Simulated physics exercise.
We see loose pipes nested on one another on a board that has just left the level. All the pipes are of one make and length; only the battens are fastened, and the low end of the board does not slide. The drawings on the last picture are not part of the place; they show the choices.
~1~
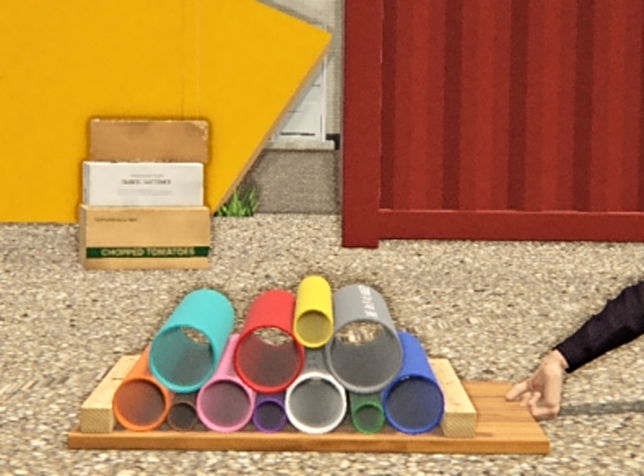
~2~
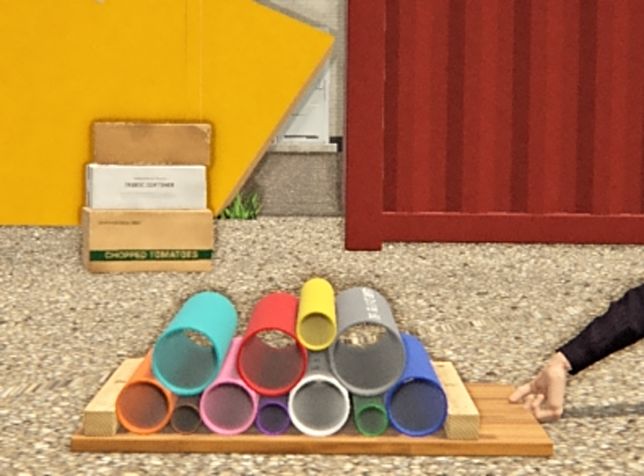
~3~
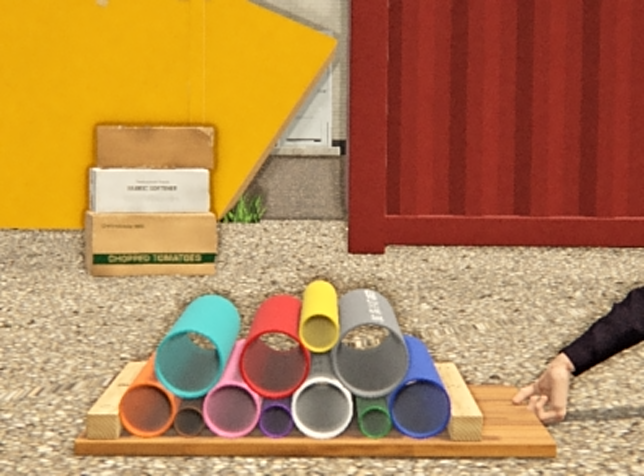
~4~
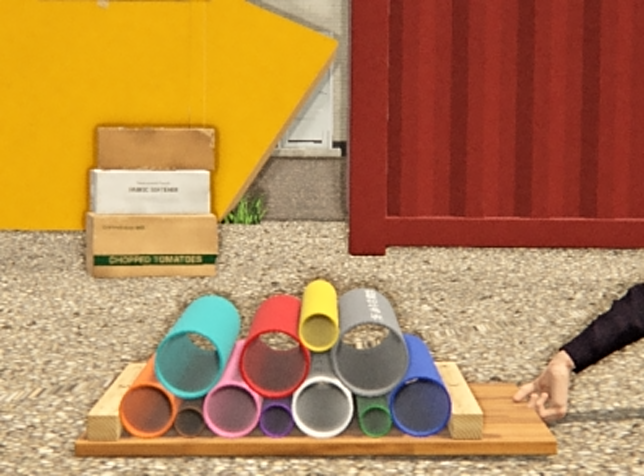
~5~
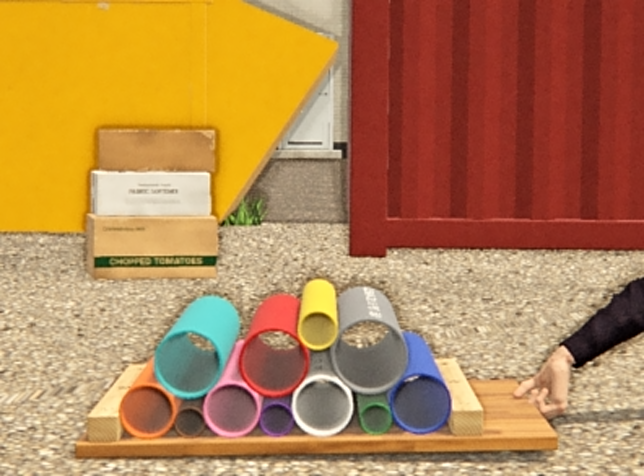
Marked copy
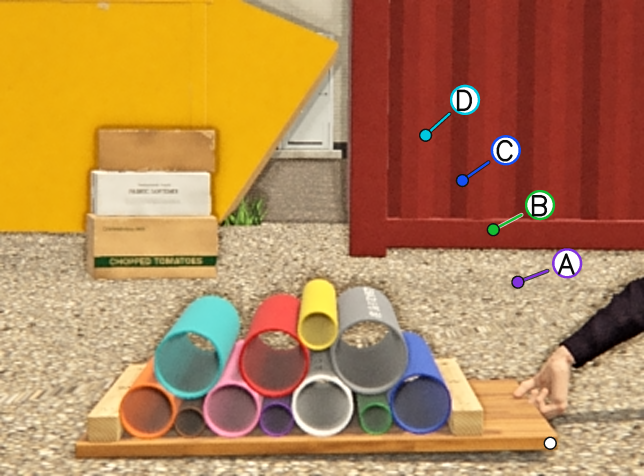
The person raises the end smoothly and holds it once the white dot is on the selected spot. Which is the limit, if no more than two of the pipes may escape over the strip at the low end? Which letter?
Up to C.
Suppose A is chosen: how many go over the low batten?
It comes to none.
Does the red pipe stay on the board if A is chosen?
Yes, with A.
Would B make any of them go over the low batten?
No, at B.
On the marked copy, A at (518, 282); B at (493, 230); C at (462, 180); D at (425, 135); the white dot at (550, 443).
With C. Early on, board at 20°.
Further on, board at 36°.
At the end, board at 36°, none over the low batten.
As for the rest, A none over the low batten; B none over the low batten; D four over the low batten (turquoise, grey, red, yellow).
